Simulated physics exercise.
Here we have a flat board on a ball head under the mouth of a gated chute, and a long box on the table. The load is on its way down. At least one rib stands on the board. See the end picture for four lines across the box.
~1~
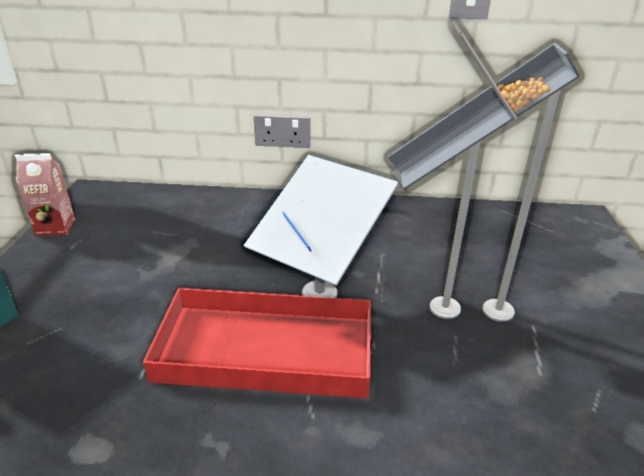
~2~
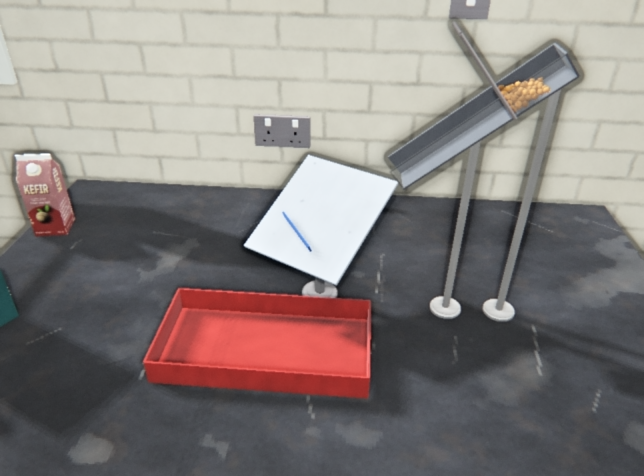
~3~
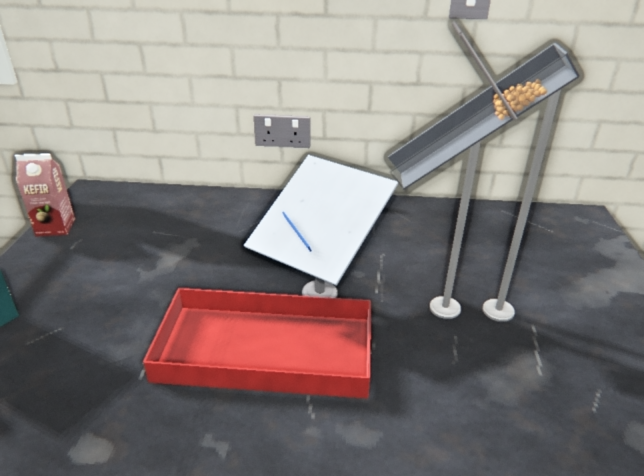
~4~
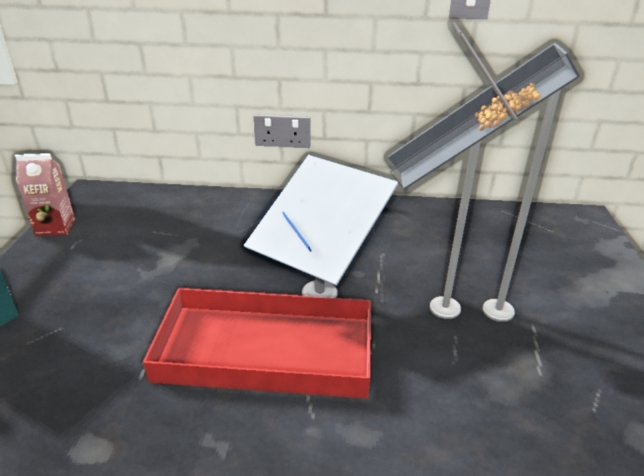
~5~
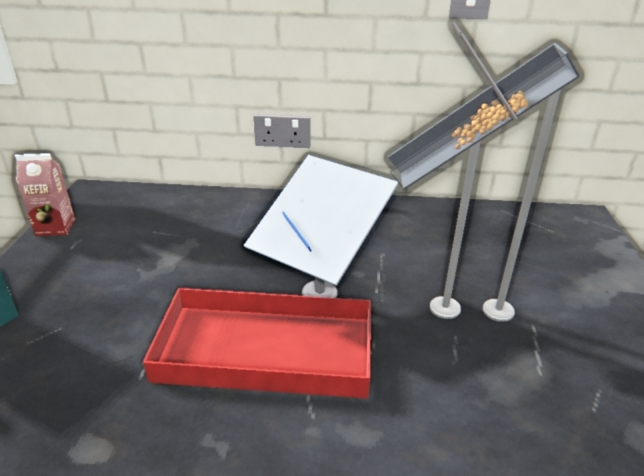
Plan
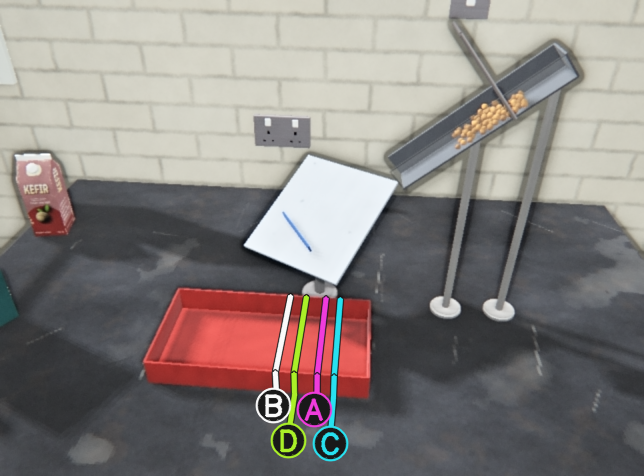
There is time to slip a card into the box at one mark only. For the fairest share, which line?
Go for B.
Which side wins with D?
Left.
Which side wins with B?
More lands on the right.
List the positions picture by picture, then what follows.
Load behind the gate at (520, 95), roasted chickpeas; lip of the chute at (402, 182), sloping fairly steeply, in the first frame.
Middle of the board at (321, 214), tilted gently; middle of its low edge at (288, 264); of its high edge at (351, 168), in the second frame.
Front corners of the box at (144, 362) and (369, 378), empty; front of the load at (499, 113), in the third frame.
Middle of the load at (503, 106); its front at (482, 128), about a quarter of the way to the lip; rib from (283, 212) to (309, 247), in the fourth frame.
Middle of the load at (485, 117); its front at (458, 147), about half of the way to the lip, in the fifth frame.
On the marked copy, line A crosses the front rim at (317, 374); line B crosses the front rim at (275, 371); line C crosses the front rim at (334, 375); line D crosses the front rim at (294, 372).
Choosing A, of what is caught, all on the left of the divider, none on the right.
Choosing B, of what is caught, about a third on the left of the divider, about two thirds on the right.
Choosing C, of what is caught, all on the left of the divider, none on the right.
Choosing D, of what is caught, nearly all on the left of the divider, a small part on the right.
